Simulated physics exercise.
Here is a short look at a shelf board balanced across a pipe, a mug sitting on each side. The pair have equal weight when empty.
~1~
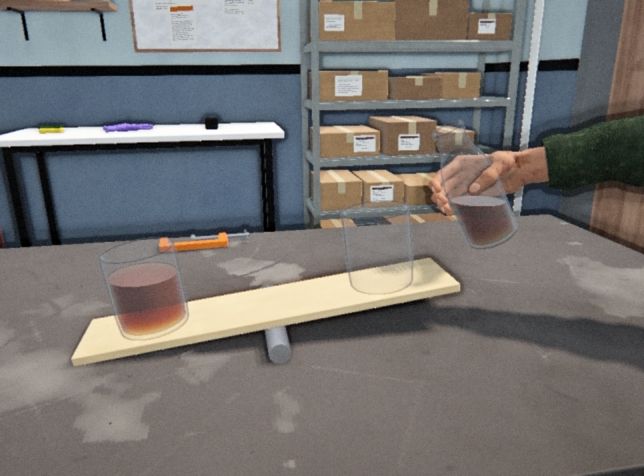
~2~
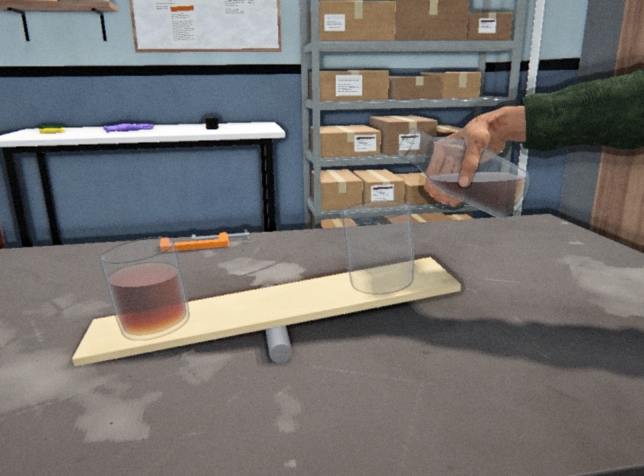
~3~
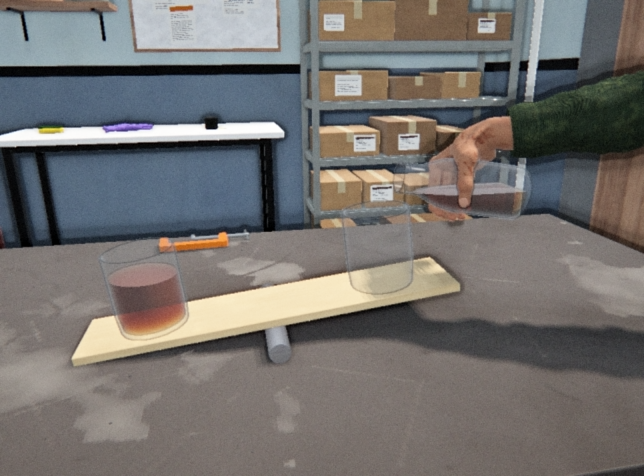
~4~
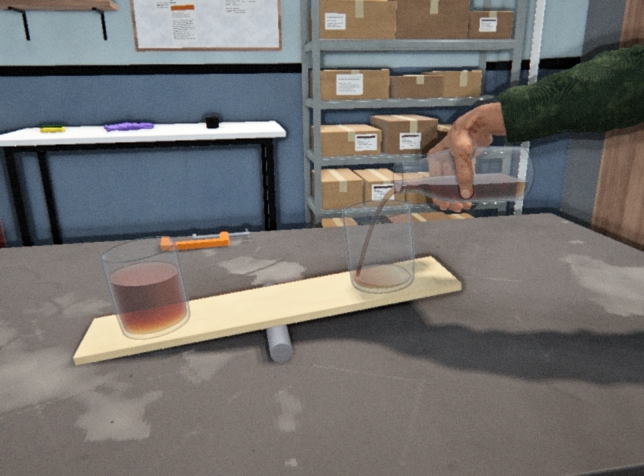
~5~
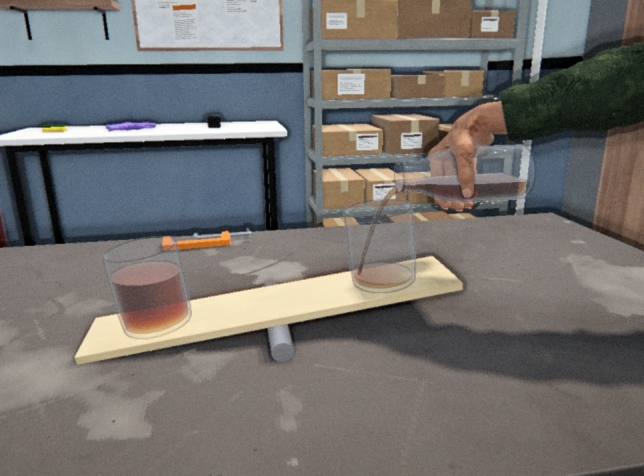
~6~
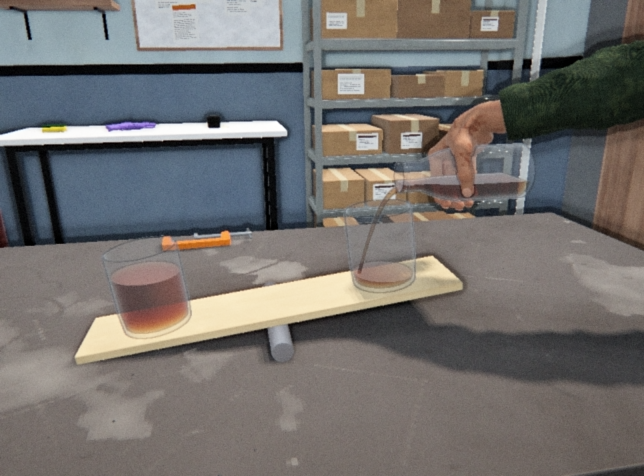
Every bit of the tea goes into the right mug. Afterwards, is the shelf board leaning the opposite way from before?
No.
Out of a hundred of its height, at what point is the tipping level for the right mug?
It turns at close to 65 in a hundred.
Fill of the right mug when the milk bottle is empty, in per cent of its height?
I'd guess some 35 per cent.
A moment on, the right mug is about a quarter full; the shelf board leans as before.
Further on, the right mug is about a third full; the shelf board leans as before.
When it is over, the right mug is about a third full; the shelf board leans as before.
